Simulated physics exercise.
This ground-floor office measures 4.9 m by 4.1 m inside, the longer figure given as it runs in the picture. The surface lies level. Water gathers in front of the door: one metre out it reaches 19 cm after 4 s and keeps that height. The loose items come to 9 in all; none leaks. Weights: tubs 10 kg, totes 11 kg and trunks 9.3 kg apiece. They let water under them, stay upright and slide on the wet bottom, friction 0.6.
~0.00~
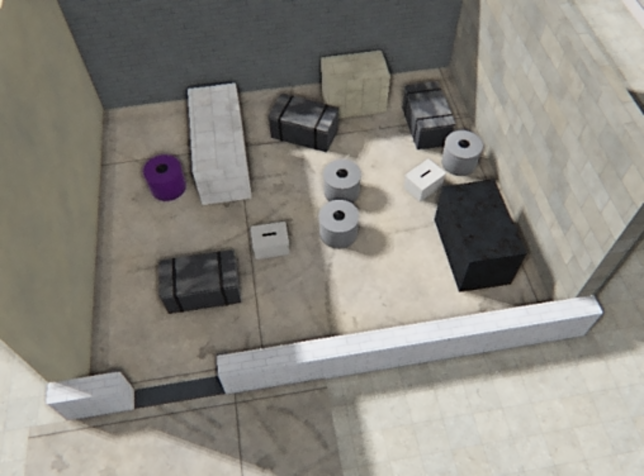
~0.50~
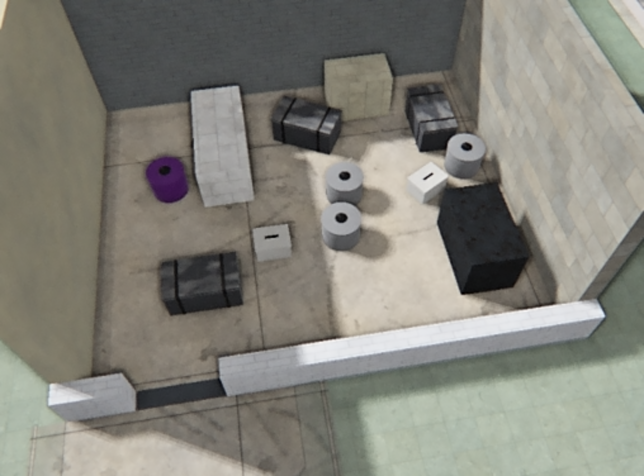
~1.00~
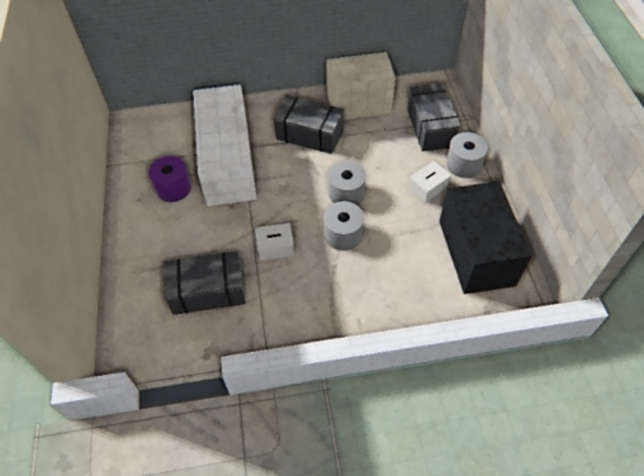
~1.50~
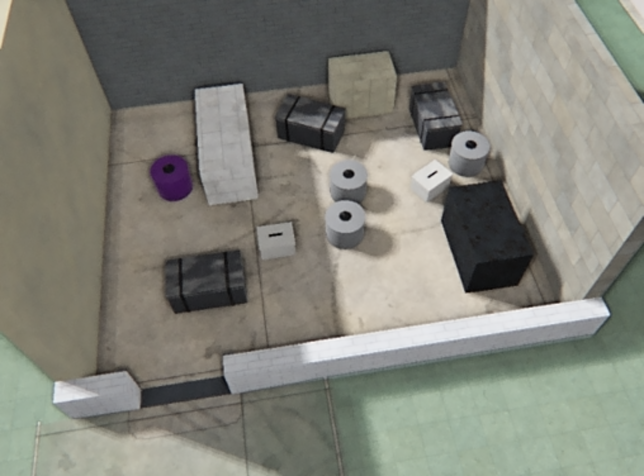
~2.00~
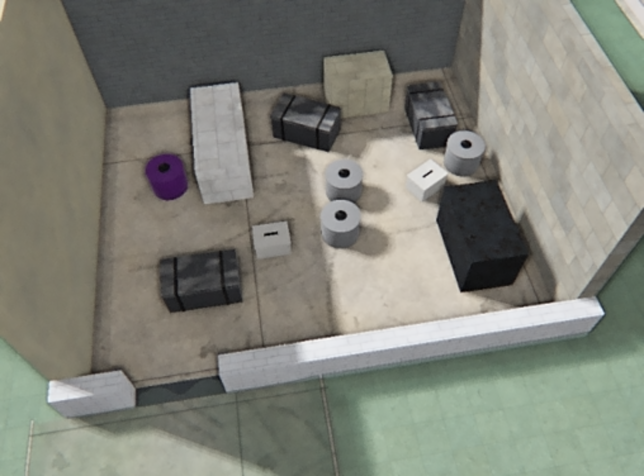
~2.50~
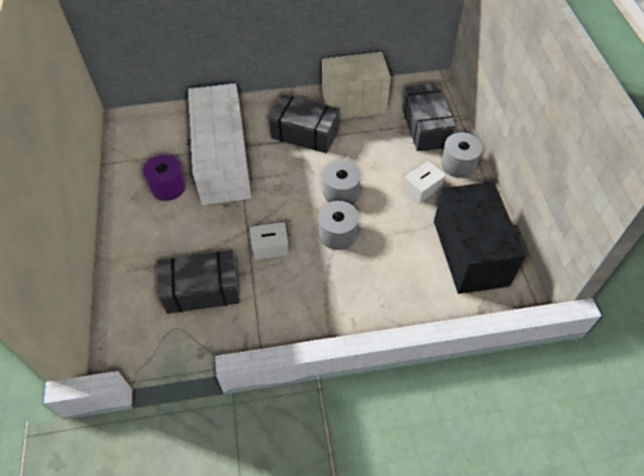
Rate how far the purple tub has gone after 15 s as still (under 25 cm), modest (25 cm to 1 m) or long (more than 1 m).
Long.
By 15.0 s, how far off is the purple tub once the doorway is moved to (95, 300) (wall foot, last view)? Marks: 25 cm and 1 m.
By then the purple tub has hardly changed position.
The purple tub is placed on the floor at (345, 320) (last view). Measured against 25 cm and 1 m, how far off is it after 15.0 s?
Looks like it hardly stirs.
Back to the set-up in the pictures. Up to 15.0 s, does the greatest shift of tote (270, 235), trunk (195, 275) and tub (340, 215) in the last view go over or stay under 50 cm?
Note - in order: Smaller; farther; smaller.
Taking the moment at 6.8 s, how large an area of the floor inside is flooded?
My estimate is roughly 10.5 m2.
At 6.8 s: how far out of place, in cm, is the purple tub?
Around 40 centimetres.
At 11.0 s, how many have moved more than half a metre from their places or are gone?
The count is 3.
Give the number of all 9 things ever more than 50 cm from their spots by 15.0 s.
I get 5.
After 3.5 s the purple tub is near (162, 169), 0.0 m from its start, aground; 0 afloat.
After 6.8 s the purple tub is near (164, 146), 0.4 m from its start, aground; 1 afloat.
After 11.0 s the purple tub is near (226, 84), 1.6 m from its start, afloat; 3 afloat.
After 15.0 s the purple tub is near (327, 128), 2.1 m from its start, afloat; 5 afloat.
